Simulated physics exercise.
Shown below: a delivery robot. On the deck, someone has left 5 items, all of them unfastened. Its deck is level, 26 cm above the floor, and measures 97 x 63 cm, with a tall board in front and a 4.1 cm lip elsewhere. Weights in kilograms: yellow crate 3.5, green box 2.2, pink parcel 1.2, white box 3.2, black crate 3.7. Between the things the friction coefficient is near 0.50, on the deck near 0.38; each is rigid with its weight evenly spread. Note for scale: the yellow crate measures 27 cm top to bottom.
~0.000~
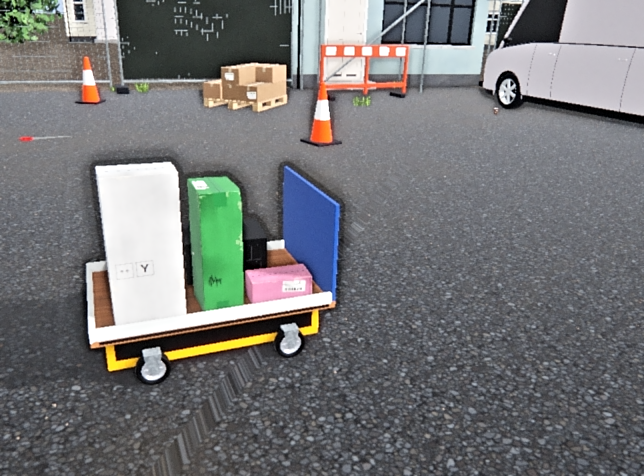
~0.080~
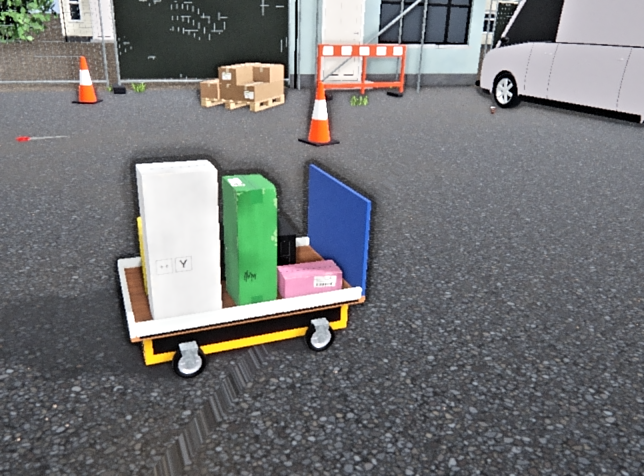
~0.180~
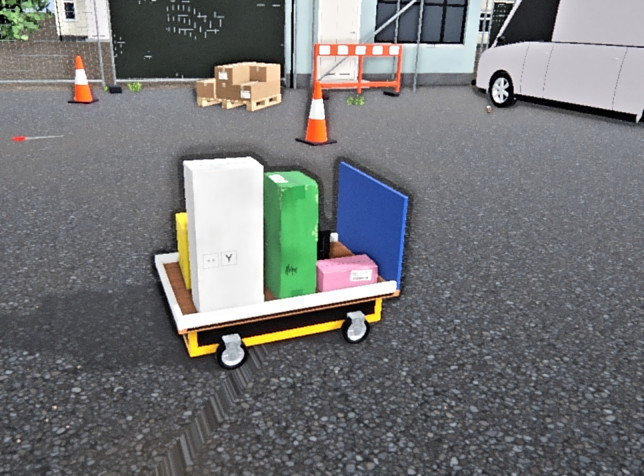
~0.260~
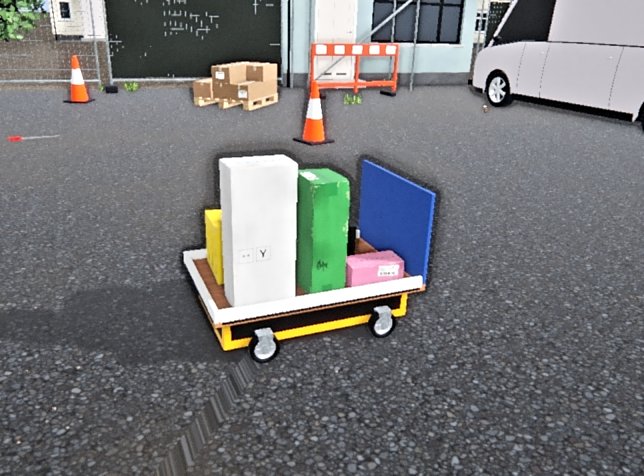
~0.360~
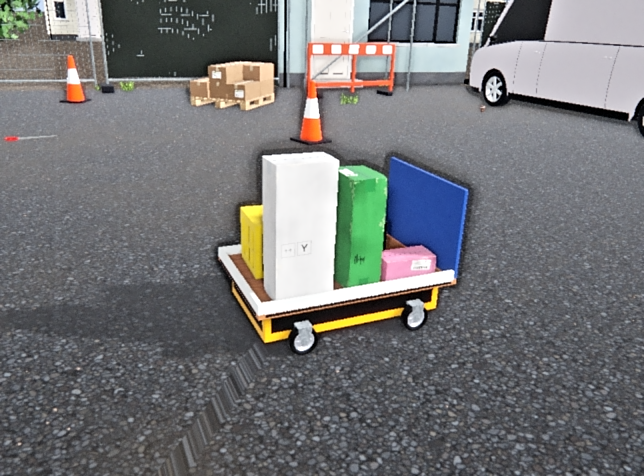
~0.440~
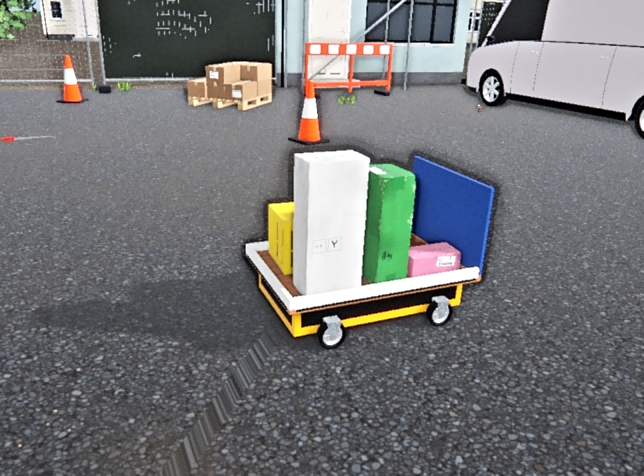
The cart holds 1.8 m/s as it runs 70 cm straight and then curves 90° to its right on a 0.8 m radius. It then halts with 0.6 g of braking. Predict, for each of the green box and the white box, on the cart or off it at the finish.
Finish: Green box - on the cart; white box - on the cart.
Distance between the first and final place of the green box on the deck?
About 22 cm.
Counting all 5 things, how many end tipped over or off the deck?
I make it 2.
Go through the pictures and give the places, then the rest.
In the first picture, 0 cm covered; green box (216, 246); white box (143, 246).
In the second picture, 14 cm covered.
In the third picture, 32 cm covered; pink parcel (345, 274).
In the fourth picture, 47 cm covered; pink parcel (372, 269).
In the fifth picture, 65 cm covered.
In the sixth picture, 79 cm covered; green box (383, 225); white box (329, 225).
Around 0.74 s, 133 cm covered, turned 35°; green box shifted 9 cm near (488, 230); pink parcel shifted 17 cm; yellow crate shifted 3 cm.
Around 1.24 s, 223 cm covered, turned 90°; white box at 46° to upright near (595, 260); green box shifted 9 cm; pink parcel shifted 15 cm.
Finally (2.2 s), on their side or leaning hard on the deck, green box and white box; not toppled but over 10 cm from the start, pink parcel and black crate; the last one still in place (within 10 cm).
